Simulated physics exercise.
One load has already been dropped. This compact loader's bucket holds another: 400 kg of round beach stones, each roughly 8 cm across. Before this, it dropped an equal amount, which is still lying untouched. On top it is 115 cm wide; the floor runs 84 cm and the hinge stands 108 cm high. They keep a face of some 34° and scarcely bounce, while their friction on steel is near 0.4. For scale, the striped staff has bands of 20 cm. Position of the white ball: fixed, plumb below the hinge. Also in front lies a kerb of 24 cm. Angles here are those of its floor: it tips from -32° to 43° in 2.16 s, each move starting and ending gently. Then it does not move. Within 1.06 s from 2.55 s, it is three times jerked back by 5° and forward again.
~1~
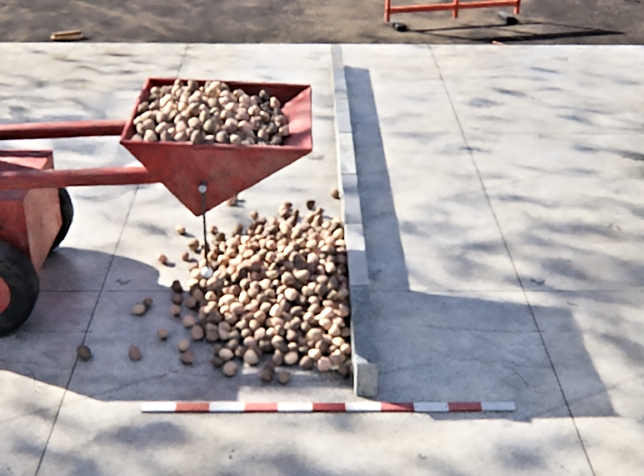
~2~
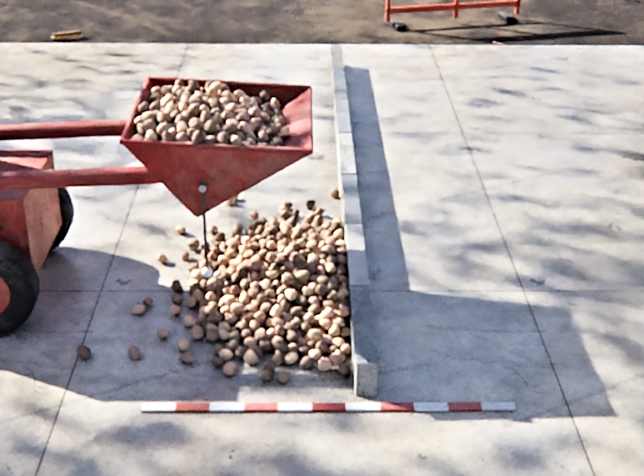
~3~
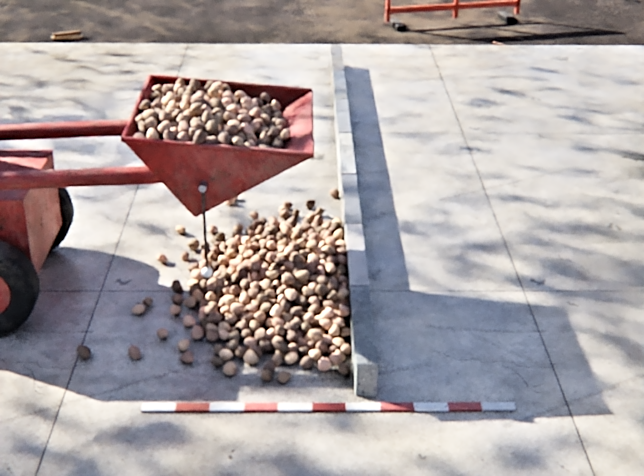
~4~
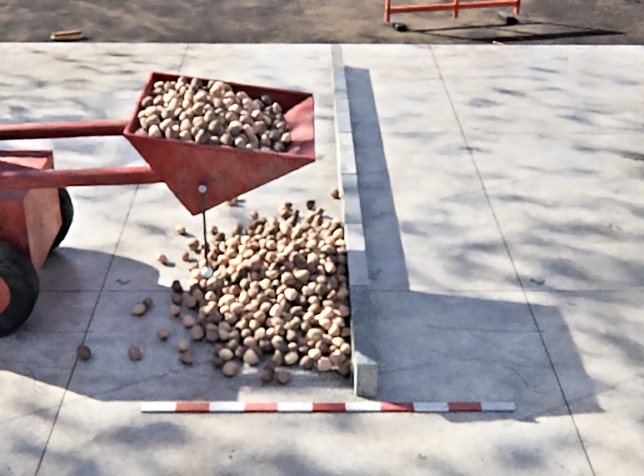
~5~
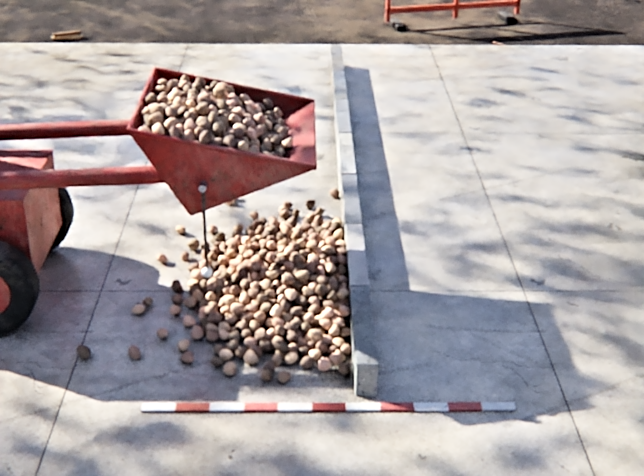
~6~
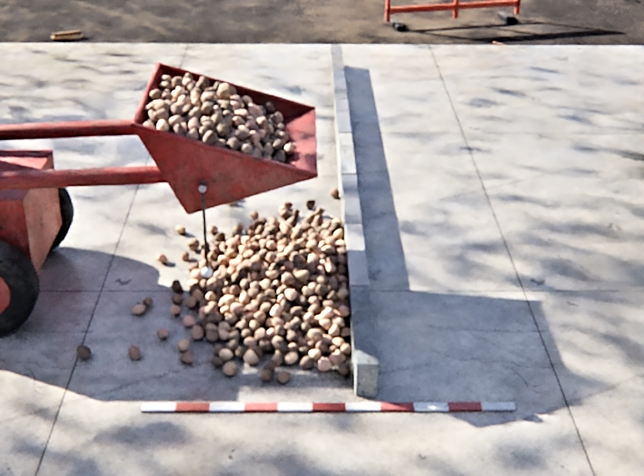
A red loader held a bucket full of round, potato-like stones above a pile lying beside a low kerb, and the bucket slowly tilted a little, its right side dipping while the pile stayed still.
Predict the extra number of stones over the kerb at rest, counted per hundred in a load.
About 15 more per hundred stones.
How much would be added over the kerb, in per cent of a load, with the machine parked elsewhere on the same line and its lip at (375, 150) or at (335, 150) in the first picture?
Close to 80 per cent, followed by close to 35 per cent.
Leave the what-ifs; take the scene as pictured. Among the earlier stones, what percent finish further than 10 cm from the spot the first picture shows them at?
Estimate: 5 %, roughly.
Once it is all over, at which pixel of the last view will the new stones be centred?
(318, 260).
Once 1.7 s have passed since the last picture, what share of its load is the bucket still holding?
I'd say about 5 per cent.
Then, 1.0 s after the last picture the floor is at 31°; in per cent of one load, 76 in the bucket, 124 on this side of the kerb; the foremost stones are at (345, 261).
Then, 1.7 s after the last picture the floor is at 43°; in per cent of one load, 5 in the bucket, 184 on this side of the kerb, 11 over the kerb; the foremost stones are at (442, 272).
Then, 3.5 s after the last picture the floor is at 43°; in per cent of one load, 0 in the bucket, 185 on this side of the kerb, 15 over the kerb; the foremost stones are at (490, 270).
Then, 6.1 s after the last picture the floor is at 43°; in per cent of one load, 0 in the bucket, 185 on this side of the kerb, 15 over the kerb; the foremost stones are at (490, 270). Net gain over the kerb, 15.
